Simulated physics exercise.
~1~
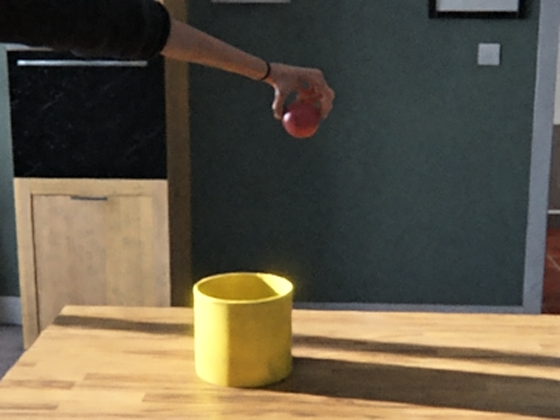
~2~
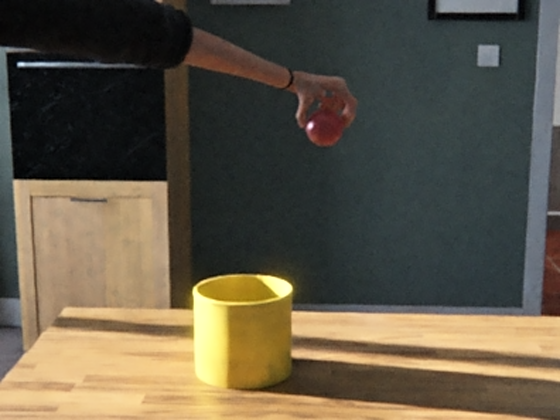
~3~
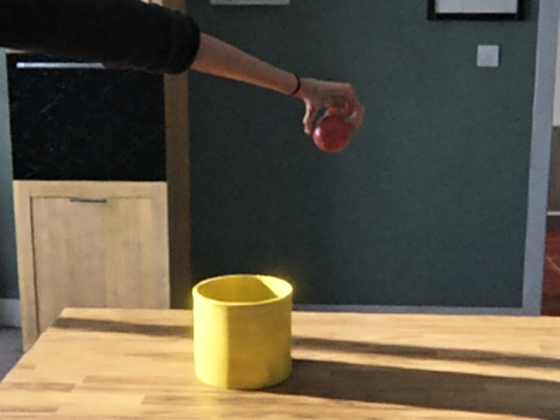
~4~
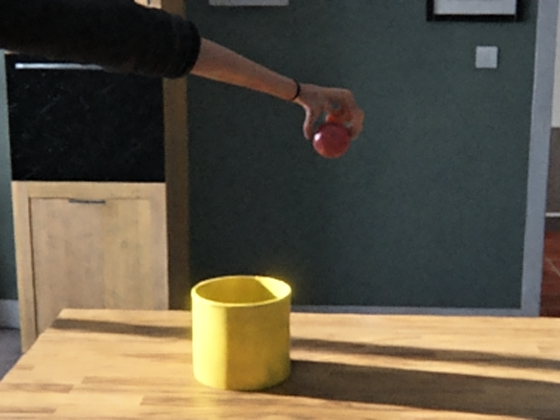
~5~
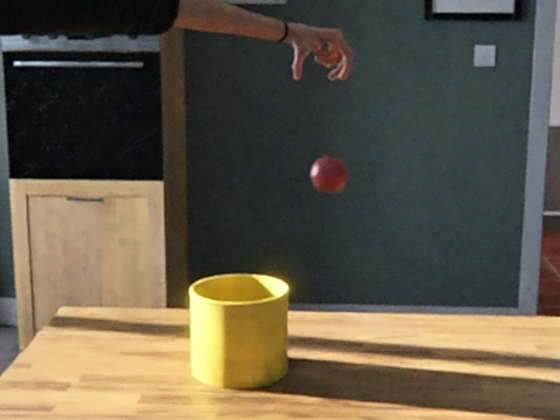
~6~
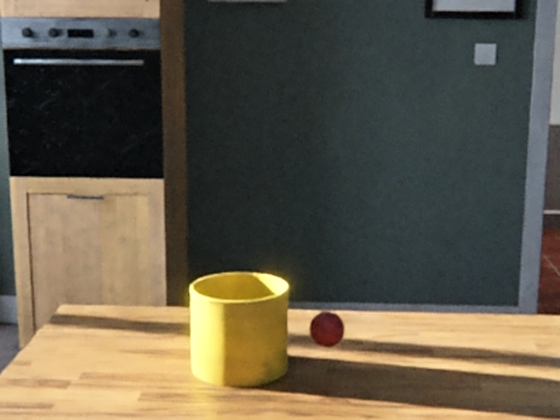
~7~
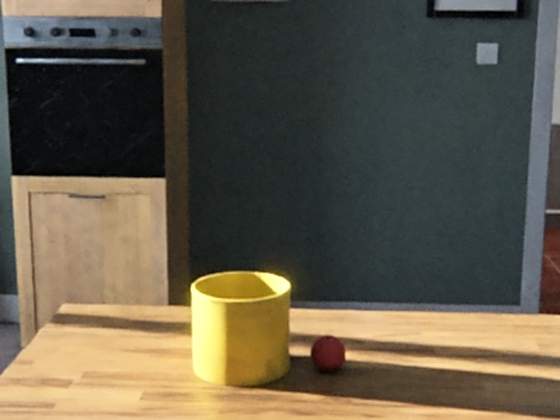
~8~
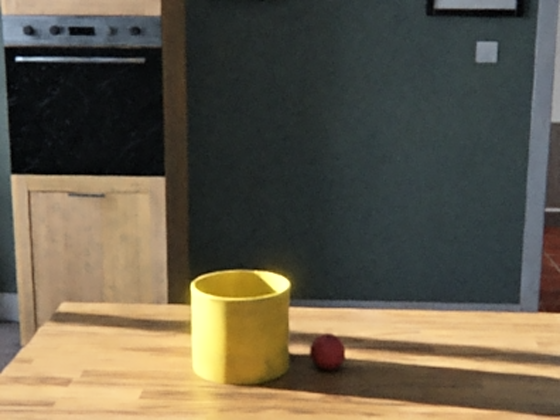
A hand held a red apple above a wooden table with a yellow bucket on it, moved it to the right and let go. The apple dropped past the bucket, missing it, and came to rest on the table just to its right.
